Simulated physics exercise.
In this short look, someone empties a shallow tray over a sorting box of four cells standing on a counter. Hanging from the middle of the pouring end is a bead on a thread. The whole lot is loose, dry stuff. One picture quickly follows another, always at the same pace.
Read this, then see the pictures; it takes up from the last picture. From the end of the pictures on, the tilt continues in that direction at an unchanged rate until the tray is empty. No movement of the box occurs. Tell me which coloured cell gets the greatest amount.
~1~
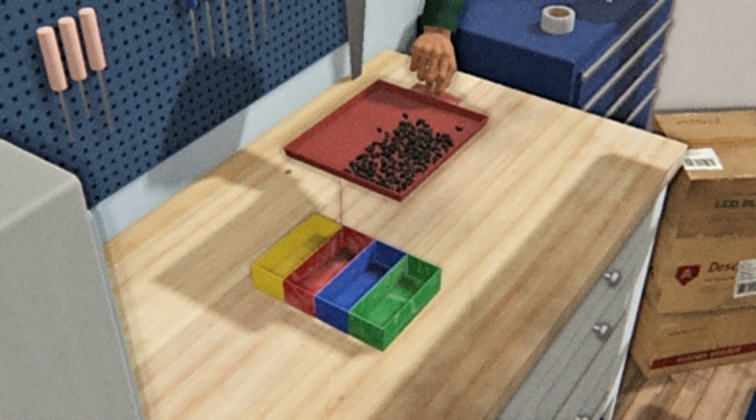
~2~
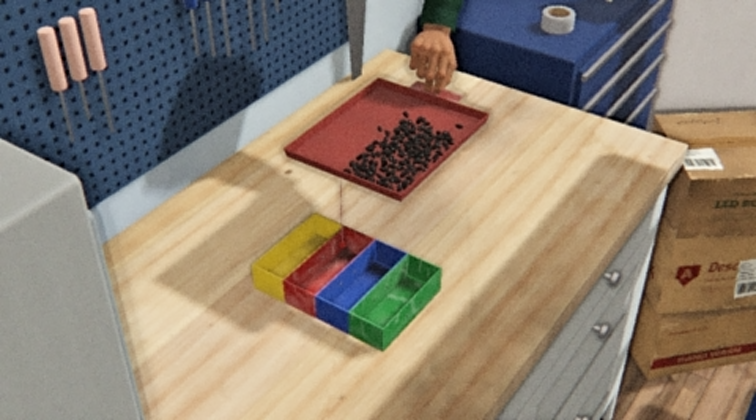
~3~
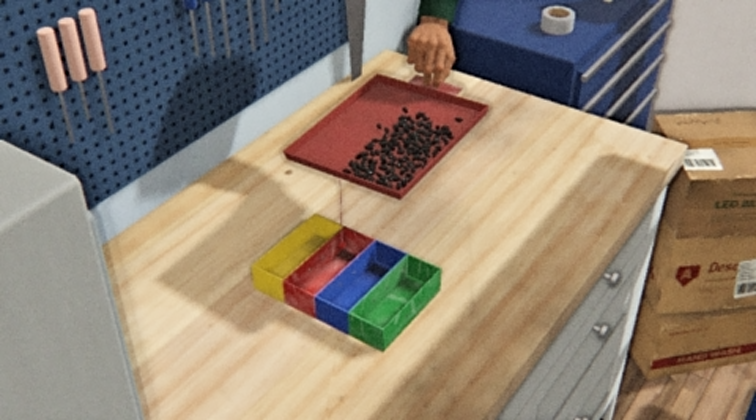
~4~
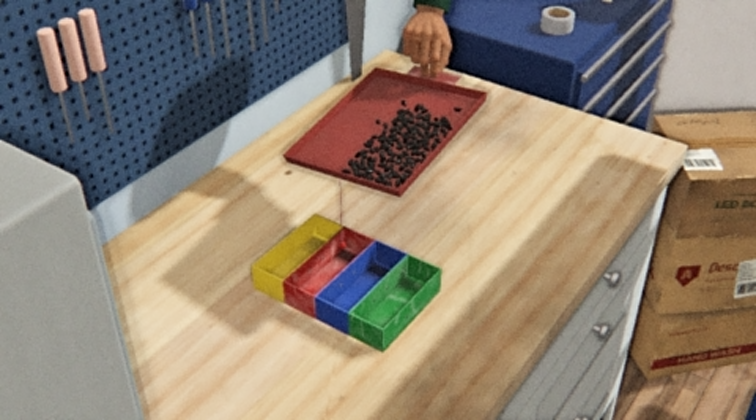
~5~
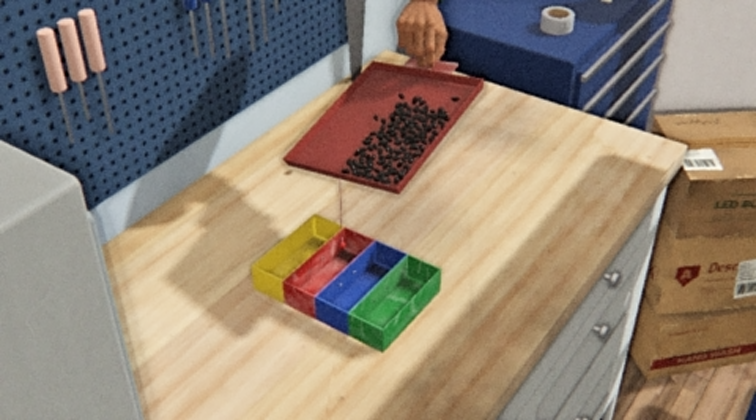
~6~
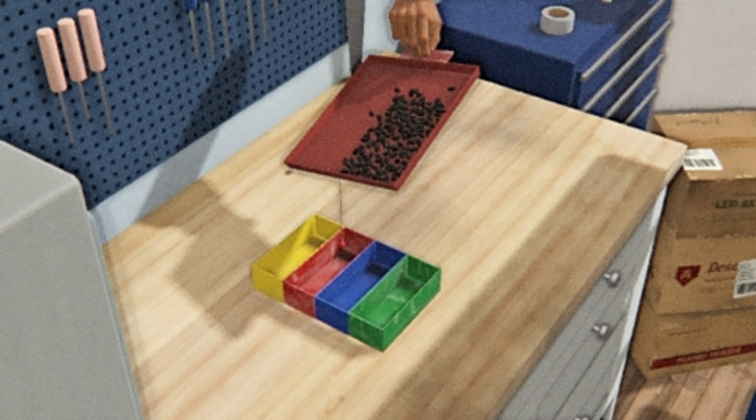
The greatest amount goes to the yellow cell.
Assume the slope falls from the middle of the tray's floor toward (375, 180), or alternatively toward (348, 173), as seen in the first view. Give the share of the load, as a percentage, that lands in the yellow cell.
Roughly 0 % in the first case and 10 % in the second.
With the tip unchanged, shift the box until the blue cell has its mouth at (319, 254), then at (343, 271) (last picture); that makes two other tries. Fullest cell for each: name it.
Try 1 - the red cell; try 2 - that yellow cell.
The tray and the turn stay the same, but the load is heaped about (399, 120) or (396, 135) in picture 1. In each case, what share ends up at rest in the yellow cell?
About 60 % and 60 %.
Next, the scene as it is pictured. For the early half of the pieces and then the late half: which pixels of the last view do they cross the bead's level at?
Near (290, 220) and later near (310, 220).
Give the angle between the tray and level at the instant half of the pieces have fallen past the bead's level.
I'd put it at about 95 degrees.
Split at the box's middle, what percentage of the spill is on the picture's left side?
It works out at some 100 percent.
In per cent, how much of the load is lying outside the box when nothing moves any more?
Roughly 40 percent.
Soon after the last picture, tray tipped steeply; nearly all on the tray; a small part falling or outside the box.
A little later, tray tipped past a quarter turn; about a quarter on the tray; about a quarter in the yellow cell; about half falling or outside the box.
Later still, tray tipped past a quarter turn; about two thirds in the yellow cell; about a third falling or outside the box.
At rest, tray tipped past a quarter turn; about two thirds in the yellow cell; none in the green cell; none in the blue cell; none in the red cell; about a third outside the box.
